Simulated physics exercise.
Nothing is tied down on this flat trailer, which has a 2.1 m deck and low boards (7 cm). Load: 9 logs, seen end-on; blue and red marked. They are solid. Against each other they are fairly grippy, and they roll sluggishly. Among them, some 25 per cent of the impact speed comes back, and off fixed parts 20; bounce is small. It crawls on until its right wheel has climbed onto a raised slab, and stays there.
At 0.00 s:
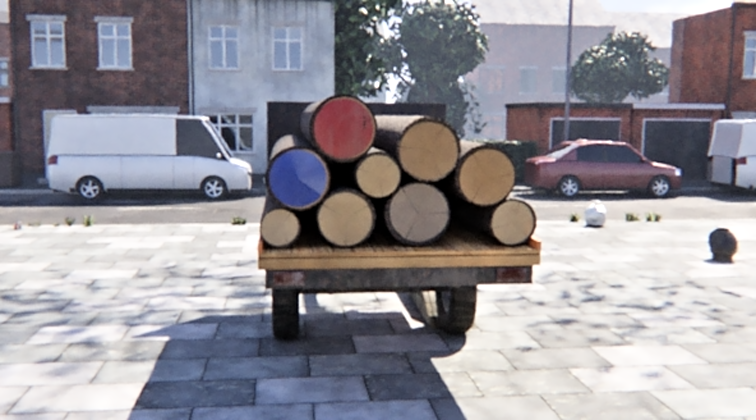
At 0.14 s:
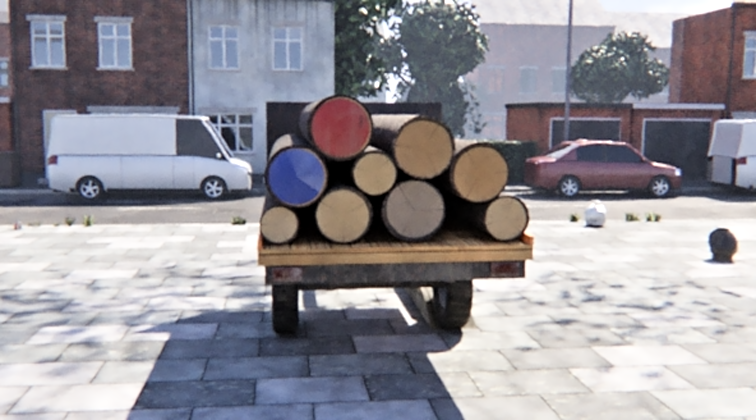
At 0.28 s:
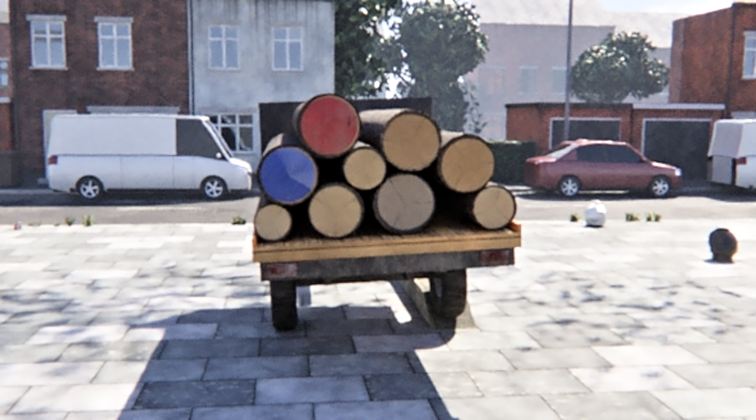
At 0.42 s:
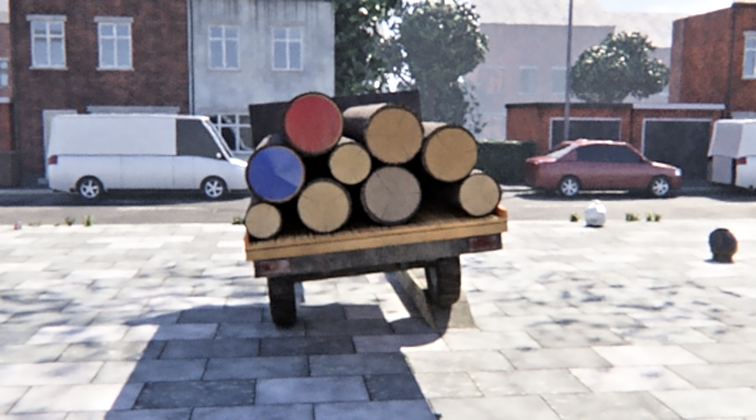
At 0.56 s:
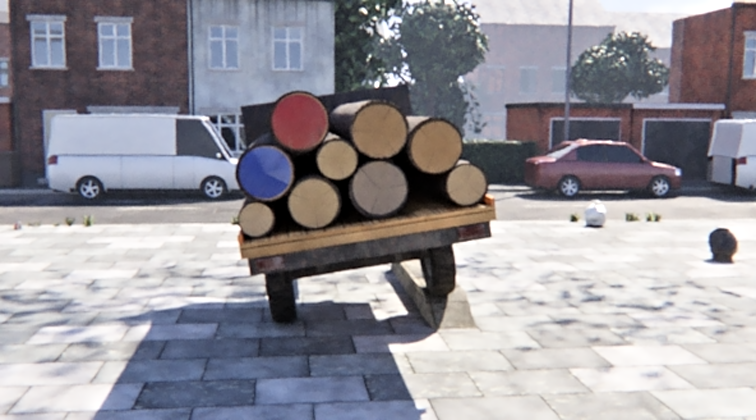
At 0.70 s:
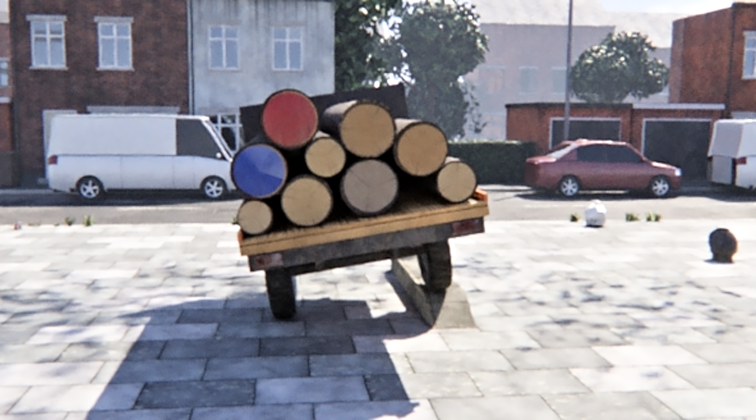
A truck bed stacked with logs drives up a small ramp and tilts leftward.
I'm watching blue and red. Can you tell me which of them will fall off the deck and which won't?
Sure. Blue: Yes, it does. Red: Yes, it does.
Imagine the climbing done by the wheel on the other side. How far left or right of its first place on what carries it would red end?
It would finish around 10 centimetres right of its start.
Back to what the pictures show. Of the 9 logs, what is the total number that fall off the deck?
Count: 4.
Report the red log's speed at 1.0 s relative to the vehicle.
0.4 m/s or so.
Then, 1.0 s in, blue is up on others, 15 cm from the left edge, rolling left; red is up on others, 45 cm from the left edge, rolling left; 0 gone from the deck.
Then, 1.2 s in, blue is up on others, 10 cm from the left edge, rolling left; red is up on others, 35 cm from the left edge, rolling left; 0 gone from the deck.
Then, 1.5 s in, blue is dropping off the left side; red is up on others, 10 cm from the left edge, rolling left; 1 gone from the deck.
Then, 1.8 s in, blue is dropping off the left side; red is dropping off the left side; 2 gone from the deck.
In the end (4.4 s), blue is down on the left; red is down on the left; 4 gone from the deck.
